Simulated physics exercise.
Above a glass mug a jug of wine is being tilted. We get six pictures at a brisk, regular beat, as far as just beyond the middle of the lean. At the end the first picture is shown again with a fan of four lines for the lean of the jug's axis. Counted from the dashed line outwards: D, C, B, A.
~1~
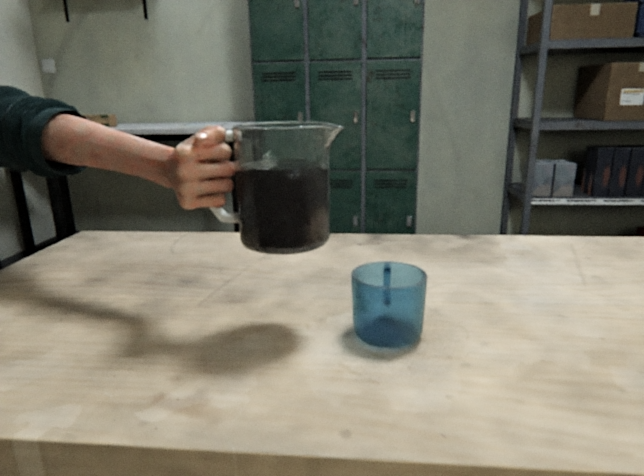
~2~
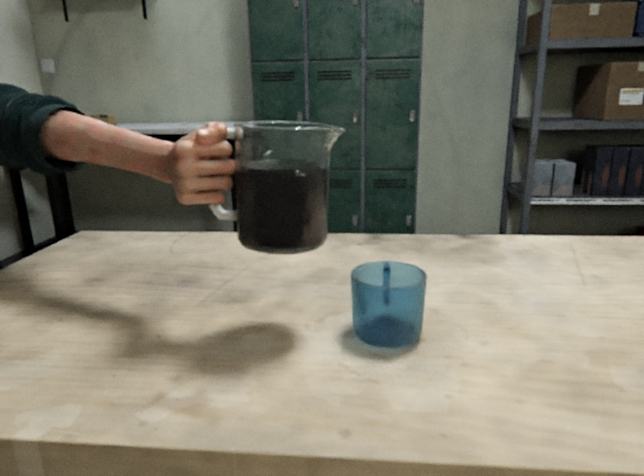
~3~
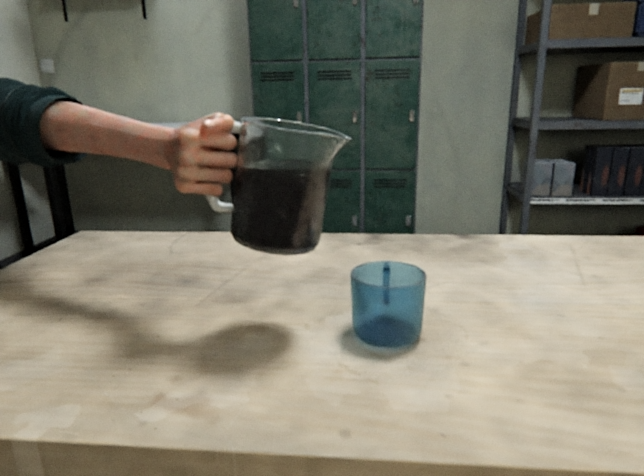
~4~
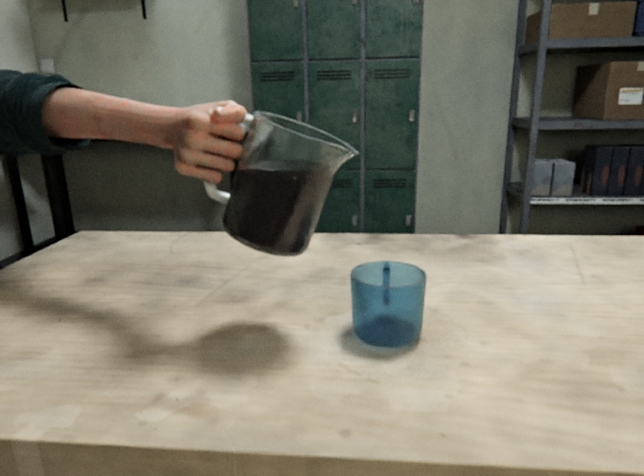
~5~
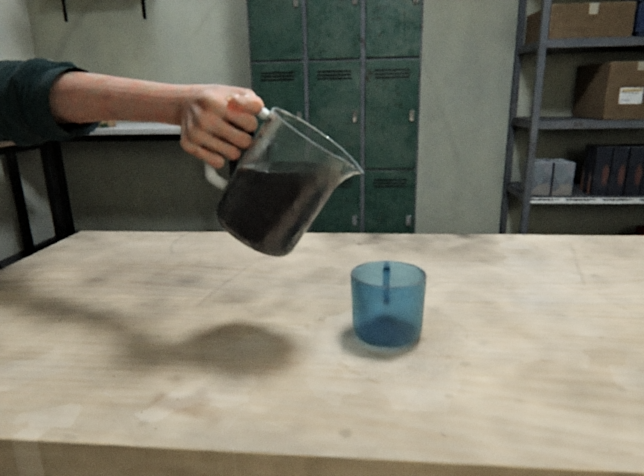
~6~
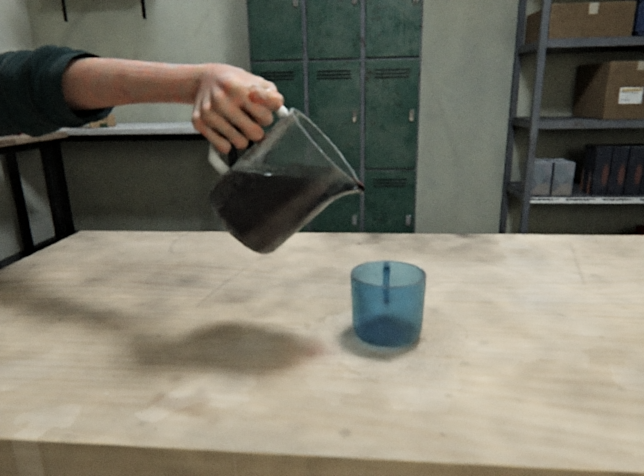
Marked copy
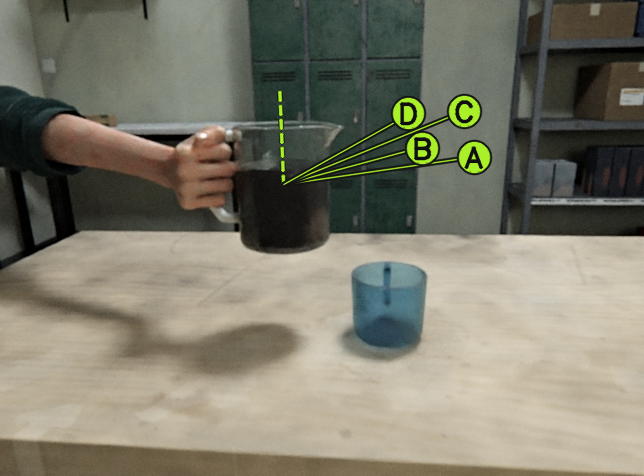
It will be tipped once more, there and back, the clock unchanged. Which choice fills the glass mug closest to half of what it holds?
Mark D does it best.
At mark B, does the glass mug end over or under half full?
Over half.
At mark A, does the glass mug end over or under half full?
Over.
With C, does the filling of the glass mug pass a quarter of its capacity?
Yes.
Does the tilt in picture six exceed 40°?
Yes.
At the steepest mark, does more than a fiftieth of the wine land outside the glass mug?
Yes.
On the marked copy, A at (457, 159); B at (405, 151); C at (448, 117); D at (394, 122).
Choosing A, the glass mug ends with about 80 % of what it can hold; 24 % of the wine is spilt.
Choosing B, the glass mug ends with about 73 % of what it can hold; 15 % of the wine is spilt.
Choosing C, the glass mug ends with about 69 % of what it can hold; 4 % of the wine is spilt.
Choosing D, the glass mug ends with about 50 % of what it can hold.
